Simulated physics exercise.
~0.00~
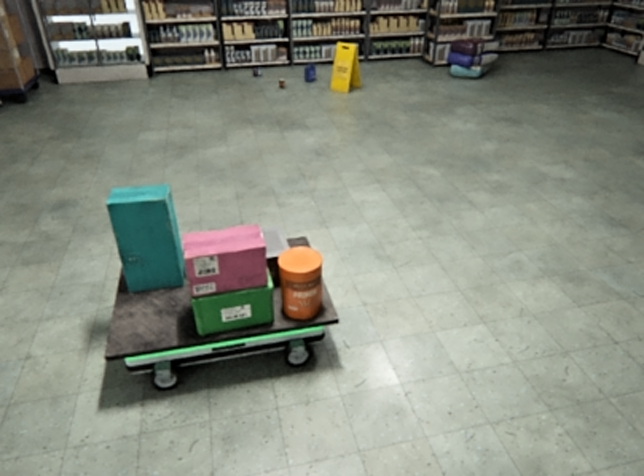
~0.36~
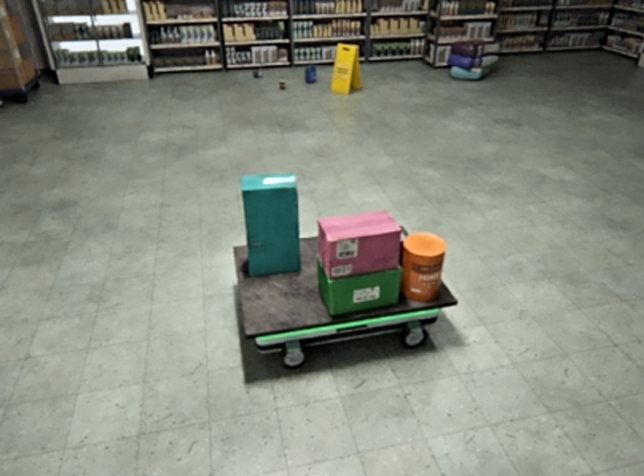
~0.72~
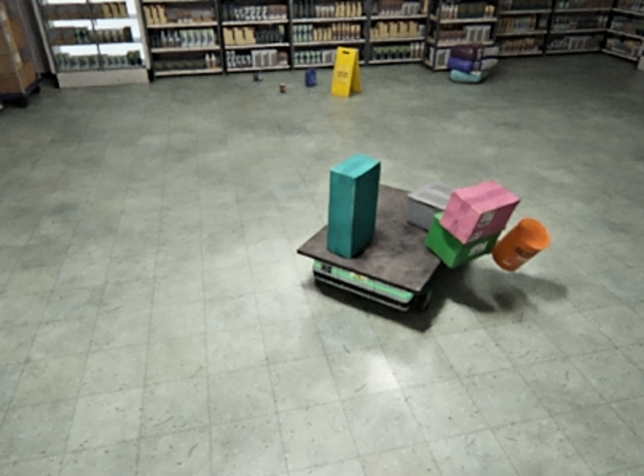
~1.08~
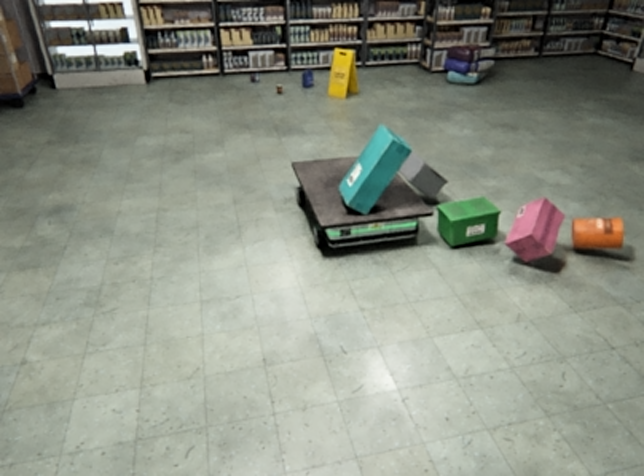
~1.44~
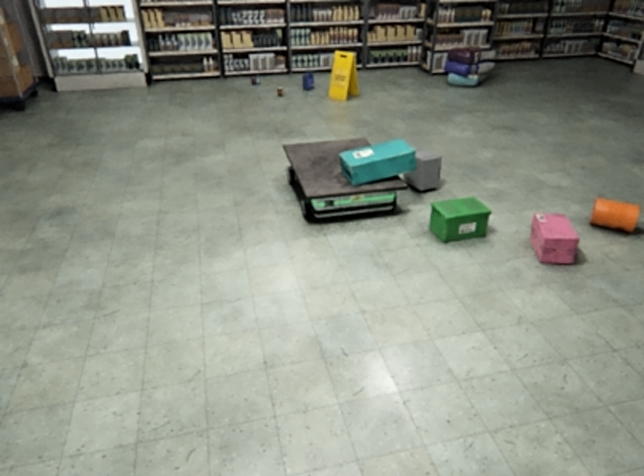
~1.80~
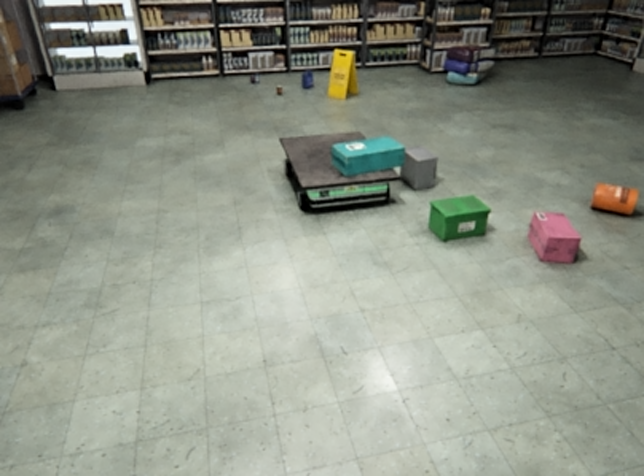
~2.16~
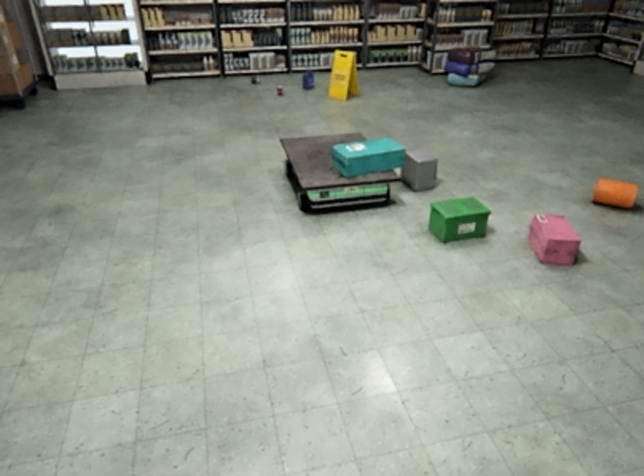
On the grey tiled floor of a shop, with stocked shelves and a yellow floor sign at the back, a low flat cart rolls to the right carrying a turquoise box, a pink parcel on a green tote, a grey tote and an orange pail. It swings away toward the shelves, and the pail, parcel and green tote slide off its right side. The grey tote follows as the tall turquoise box tips over. The cart slows and stops with the turquoise box lying on its deck. The green tote sits upright on the floor, while the grey tote, pink parcel and pail lie tipped over.
